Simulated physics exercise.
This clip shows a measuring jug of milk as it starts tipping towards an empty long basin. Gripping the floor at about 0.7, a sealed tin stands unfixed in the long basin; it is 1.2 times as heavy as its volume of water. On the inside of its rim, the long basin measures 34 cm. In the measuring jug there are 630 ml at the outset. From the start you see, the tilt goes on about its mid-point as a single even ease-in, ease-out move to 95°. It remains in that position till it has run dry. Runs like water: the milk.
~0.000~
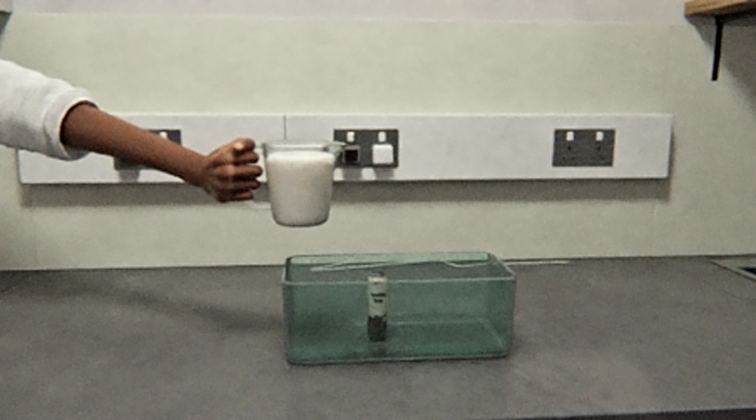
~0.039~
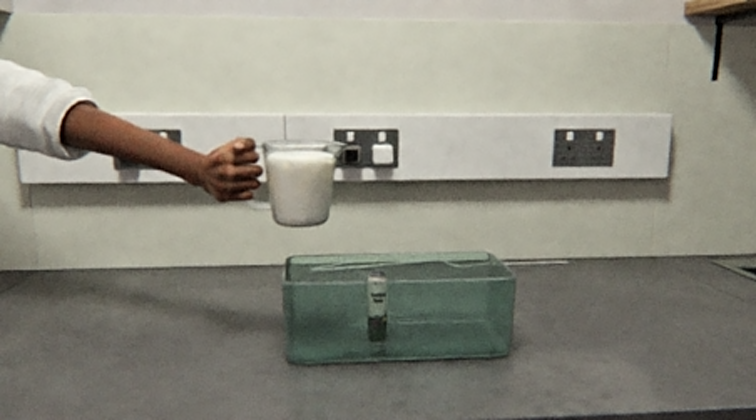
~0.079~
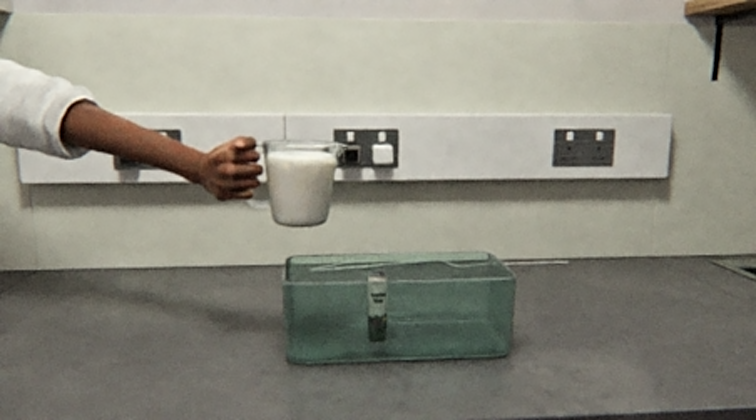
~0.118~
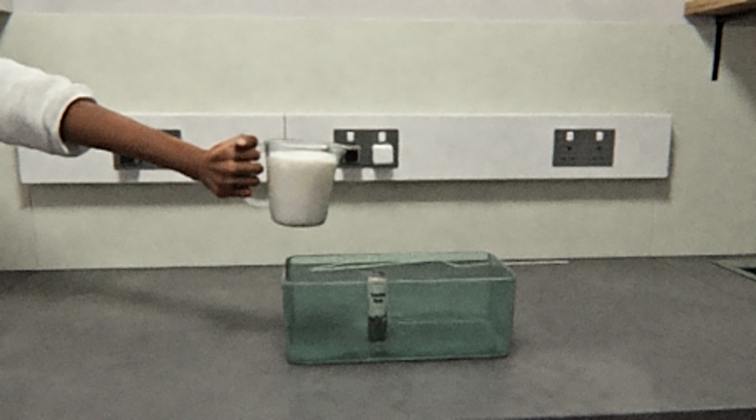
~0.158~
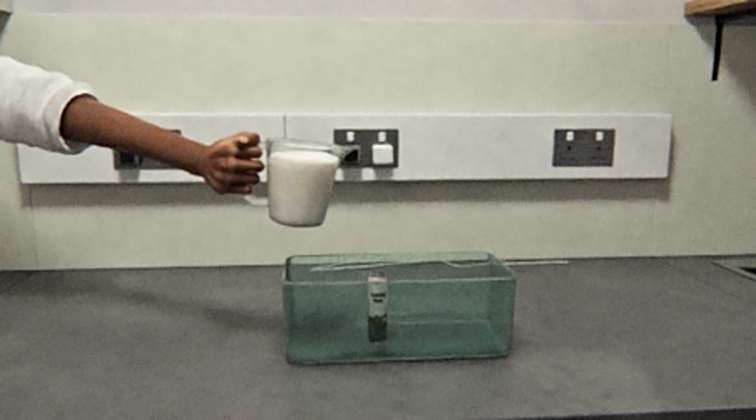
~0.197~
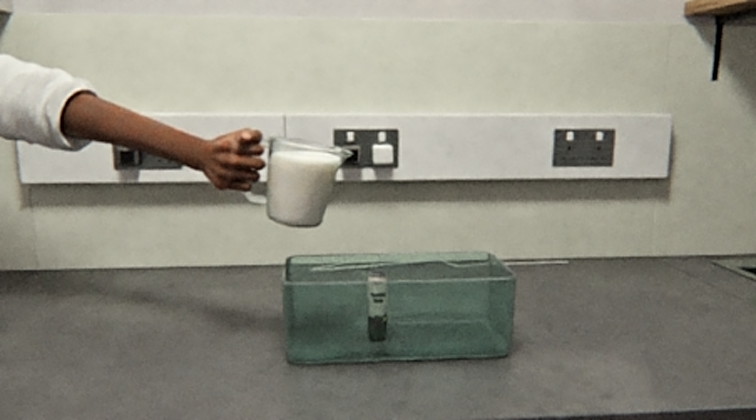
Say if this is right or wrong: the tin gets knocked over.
Wrong, it stays standing.
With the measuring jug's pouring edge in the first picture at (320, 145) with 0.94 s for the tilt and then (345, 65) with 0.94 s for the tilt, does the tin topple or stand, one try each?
In the first try it comes down; in the second it remains standing.
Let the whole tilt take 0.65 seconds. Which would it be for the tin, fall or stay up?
The tin stays on its base.
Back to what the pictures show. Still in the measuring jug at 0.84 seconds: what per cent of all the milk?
30 in a hundred, give or take.
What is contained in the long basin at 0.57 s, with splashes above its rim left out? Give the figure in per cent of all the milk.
4 %, more or less.
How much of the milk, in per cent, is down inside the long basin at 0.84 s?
It works out near 50 per cent.
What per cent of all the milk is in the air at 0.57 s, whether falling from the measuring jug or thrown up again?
Close to 16 per cent, I'd say.
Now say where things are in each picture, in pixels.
In the first picture, it leans 0°; its right rim is at (348, 144); the milk meets the walls at (266, 155) and (335, 155); the long basin's rim runs from (285, 270) to (503, 265); the tin's top is at (378, 277).
In the second picture, it leans 0°; its right rim is at (348, 144); the milk meets the walls at (266, 155) and (335, 155).
In the third picture, it leans 2°; its right rim is at (349, 146); the milk meets the walls at (266, 155) and (336, 155).
In the fourth picture, it leans 4°; its right rim is at (350, 147); the milk meets the walls at (268, 154) and (337, 156).
In the fifth picture, it leans 6°; its right rim is at (352, 150); the milk meets the walls at (269, 154) and (339, 157).
In the sixth picture, it leans 10°; its right rim is at (354, 153); the milk meets the walls at (271, 155) and (341, 157).
By 0.57 s the tilt is 63° and 79 per cent is still to pour; the tin stands where it began.
By 0.84 s the tilt is 93° and 30 per cent is still to pour; the tin stands where it began.
By 1.13 s the tilt is 95° and 4 per cent is still to pour; the tin stands where it began.
By 1.44 s the tilt is 95° and 0 per cent is still to pour; the tin stands where it began.
At rest the tin stands where it began.
